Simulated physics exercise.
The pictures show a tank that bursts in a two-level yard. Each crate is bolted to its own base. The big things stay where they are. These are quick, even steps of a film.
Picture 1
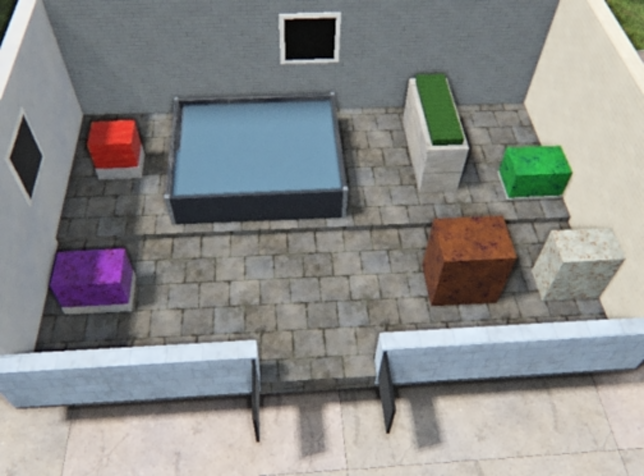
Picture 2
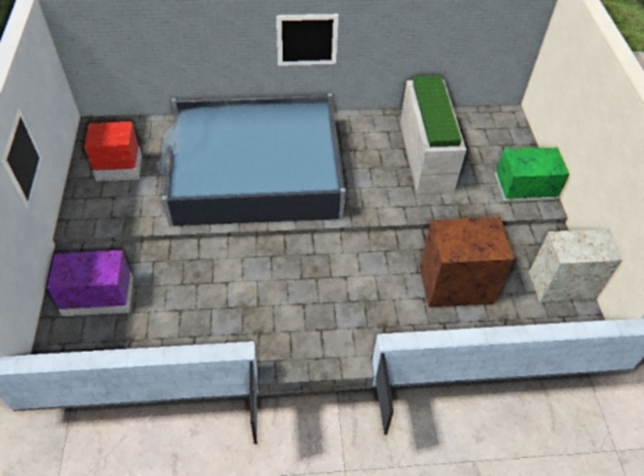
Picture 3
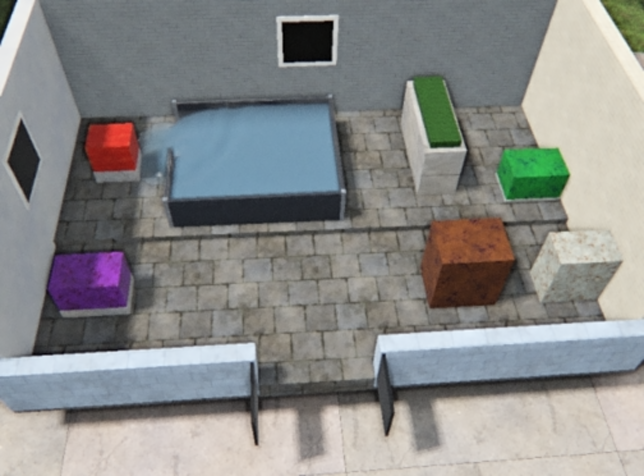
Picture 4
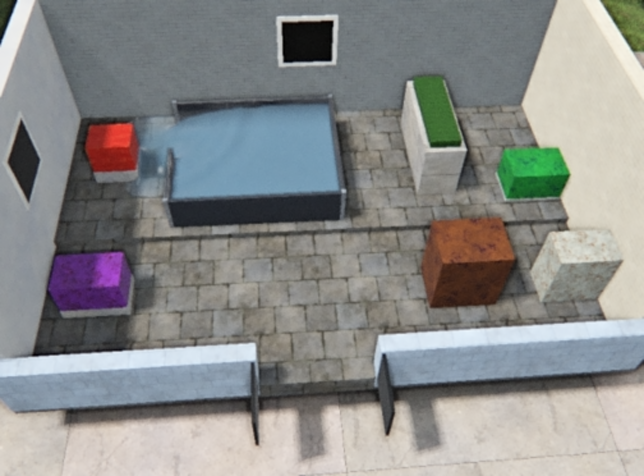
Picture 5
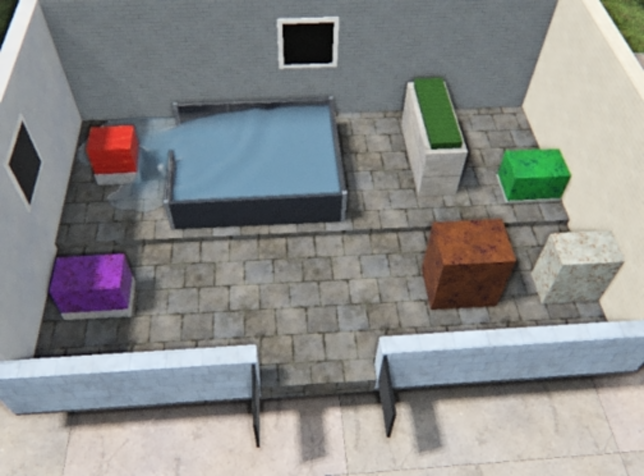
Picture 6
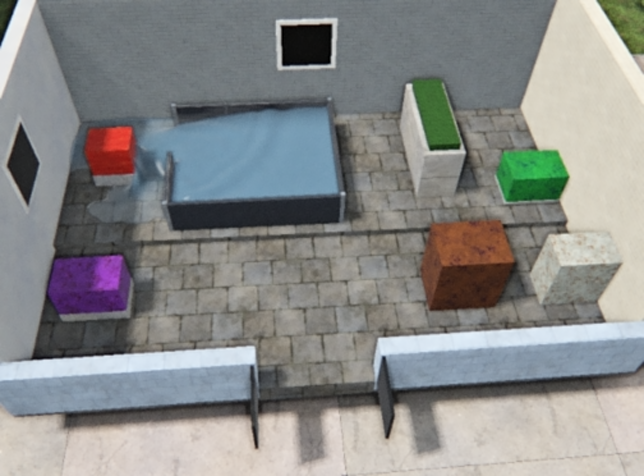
The clip shows a walled, paved yard with colored blocks and a water tank, its surface still at first; then the tank's left side opens and water pours out leftward, spreading across the paving around the red block.
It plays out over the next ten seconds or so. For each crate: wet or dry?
The red crate is soaked; the purple crate is soaked; the green crate is soaked.
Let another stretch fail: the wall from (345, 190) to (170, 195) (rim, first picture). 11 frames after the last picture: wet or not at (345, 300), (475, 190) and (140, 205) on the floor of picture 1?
In turn: Flooded, free of water, clear.
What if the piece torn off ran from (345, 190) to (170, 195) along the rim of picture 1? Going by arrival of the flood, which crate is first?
That is the purple-painted one.
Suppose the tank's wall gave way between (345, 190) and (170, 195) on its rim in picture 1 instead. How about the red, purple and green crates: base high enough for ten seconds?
Then: Red remains dry; purple ends up wet; green is spared.
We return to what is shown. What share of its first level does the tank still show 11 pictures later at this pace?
Some 70 per cent.
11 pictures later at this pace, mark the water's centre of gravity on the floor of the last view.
Roughly at (210, 171).
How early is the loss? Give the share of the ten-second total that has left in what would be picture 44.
Some 35 per cent.
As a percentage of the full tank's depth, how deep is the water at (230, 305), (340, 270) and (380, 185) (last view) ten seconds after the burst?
About 10, 14 and 2 per cent.
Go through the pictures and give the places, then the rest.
Still water in the water tank at (256, 146), in the first frame.
The front is at a hidden place, out from the gap at (178, 144), in the second frame.
Water pours out at (179, 146) and has run to (141, 177), in the third frame.
Water pours out at (179, 147) and has run to a hidden place, in the fourth frame.
Water pours out at (179, 148) and has run to a hidden place, in the fifth frame.
Water pours out at (178, 149) and has run to (79, 130), in the sixth frame.
A moment on, water covers 15 % of the floor; the red crate water round its plinth, the purple crate not reached, the green crate not reached.
Next, water covers 25 % of the floor; the red crate water round its plinth, the purple crate water round its plinth, the green crate not reached.
Then, water covers 35 % of the floor; the red crate water round its plinth, the purple crate water round its plinth, the green crate not reached.
Later, water covers 70 % of the floor; the red crate water round its plinth, the purple crate water round its plinth, the green crate not reached.
In the end, water covers 90 % of the floor; the red crate was topped, the purple crate was topped, the green crate was topped.
